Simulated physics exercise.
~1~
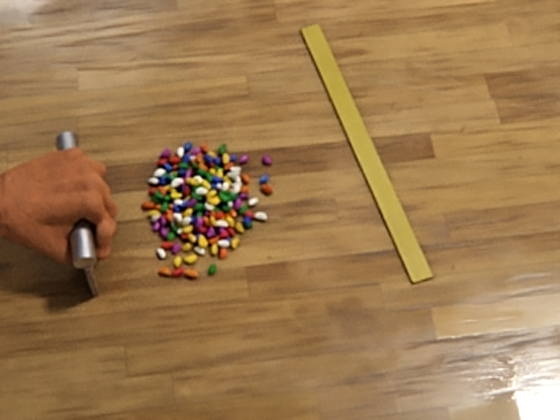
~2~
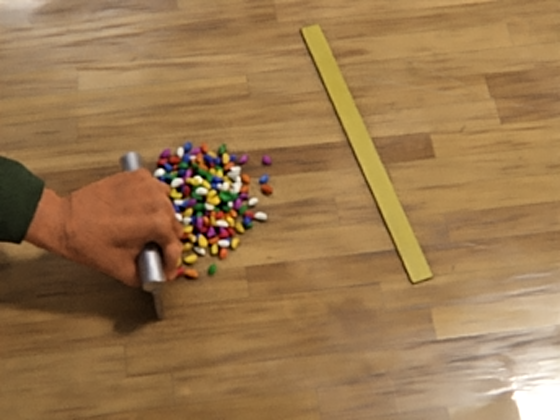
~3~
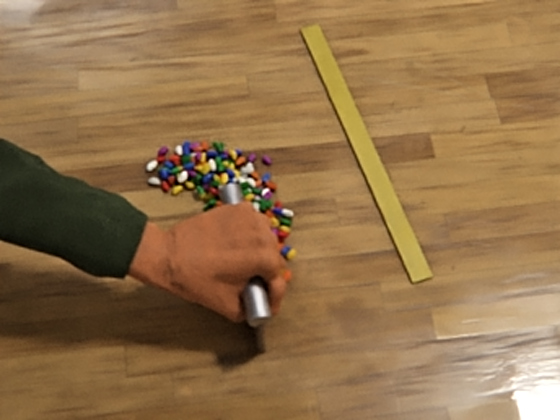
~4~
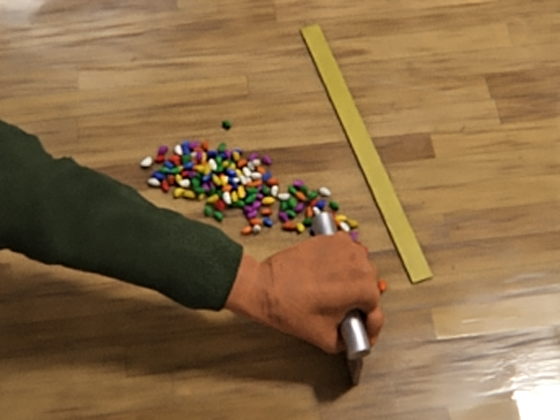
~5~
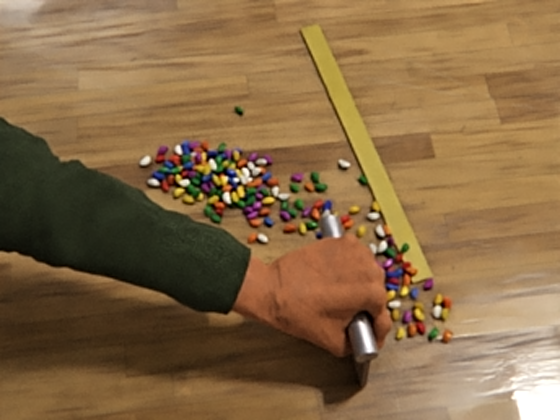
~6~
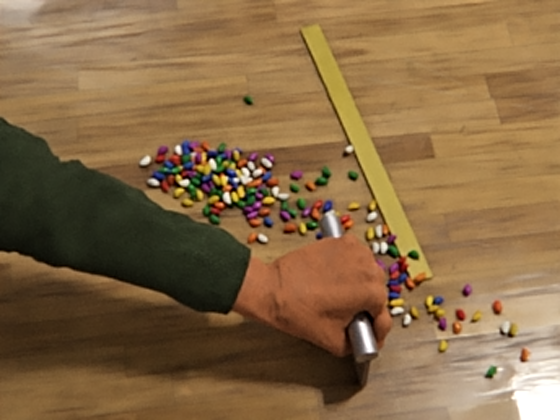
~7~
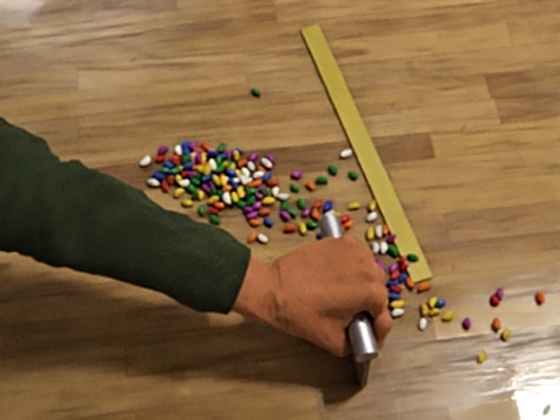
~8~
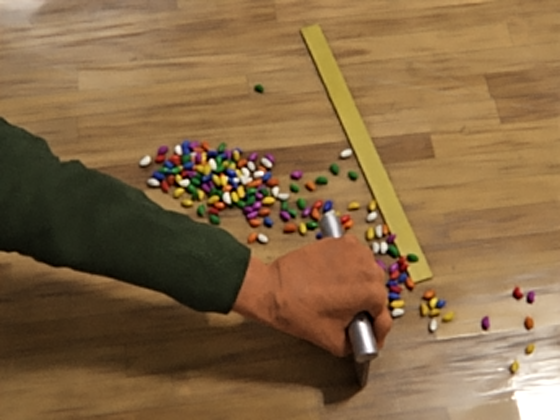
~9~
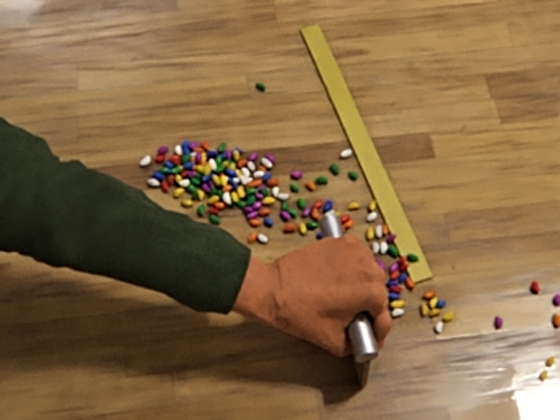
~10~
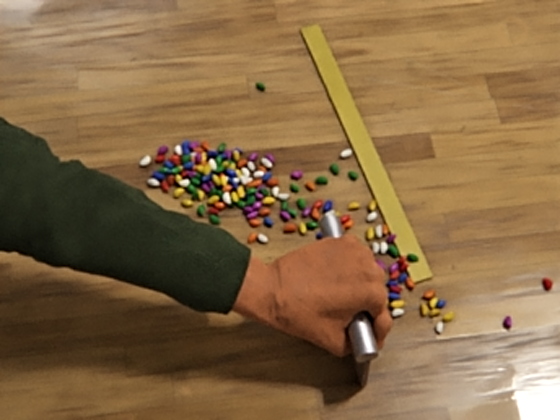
Hand pushing a scraper rightward through colourful jelly beans, scattering some past a fixed yellow strip's lower end, most left behind it.
